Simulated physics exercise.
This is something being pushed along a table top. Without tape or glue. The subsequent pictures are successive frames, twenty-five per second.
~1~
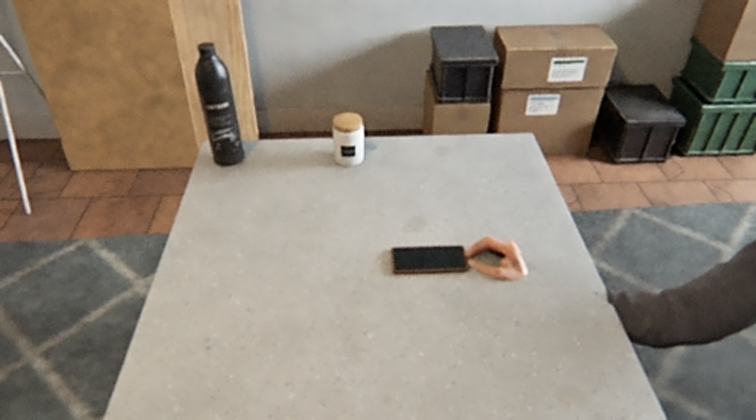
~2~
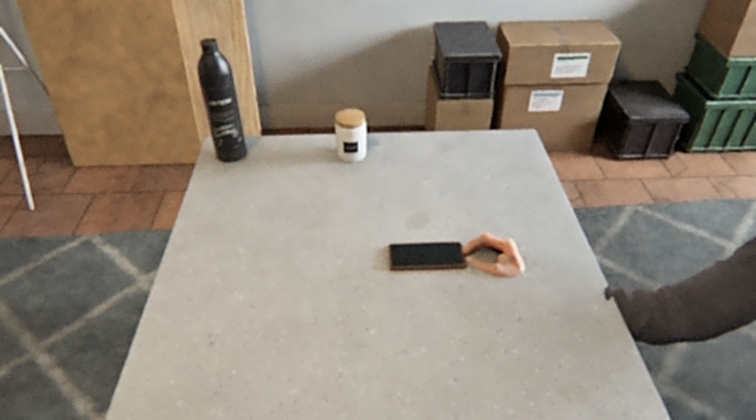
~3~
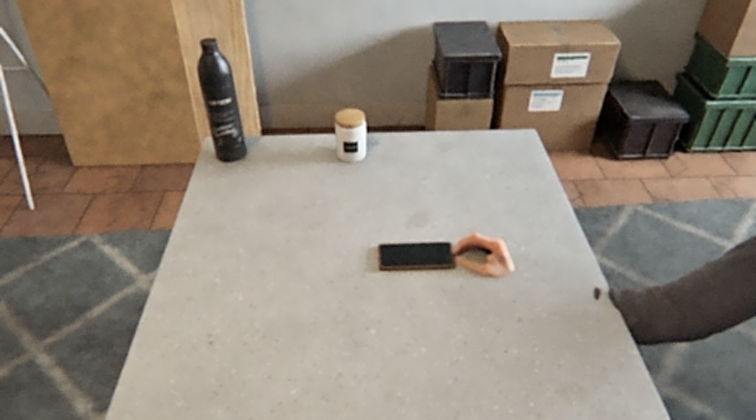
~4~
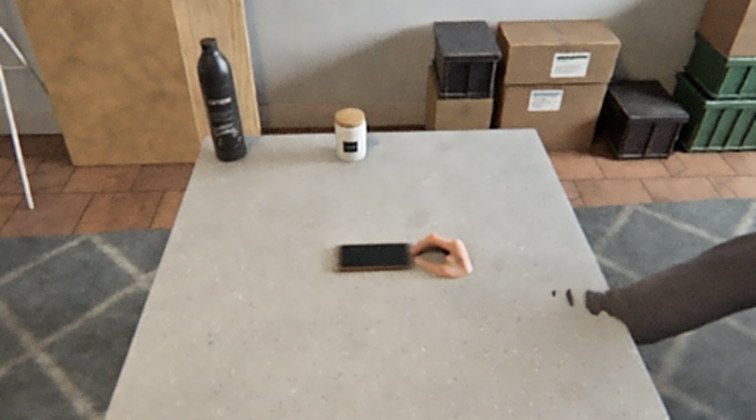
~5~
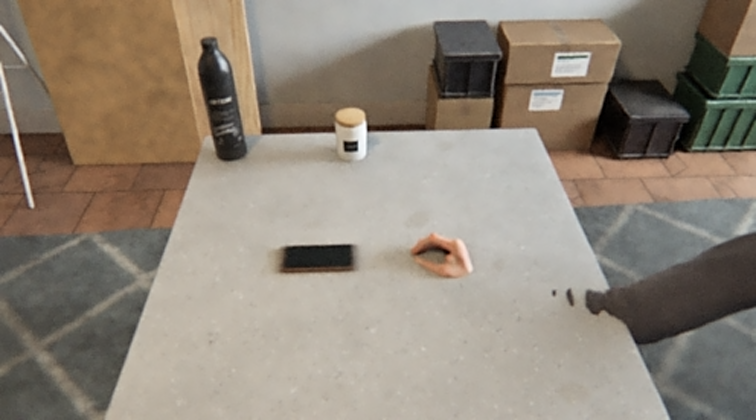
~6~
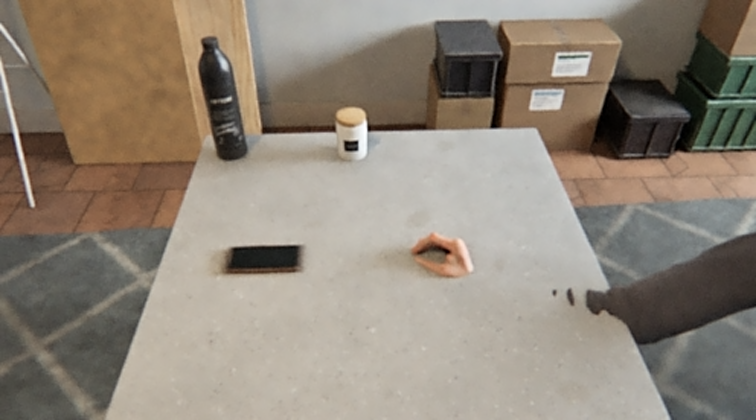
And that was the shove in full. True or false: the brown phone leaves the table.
True.
Then, 0.10 s on from there, brown phone now off the table.
Then, 0.30 s on from there, things are still on the move.
Then, 0.50 s on from there, as before.
In the end, off the table, brown phone.
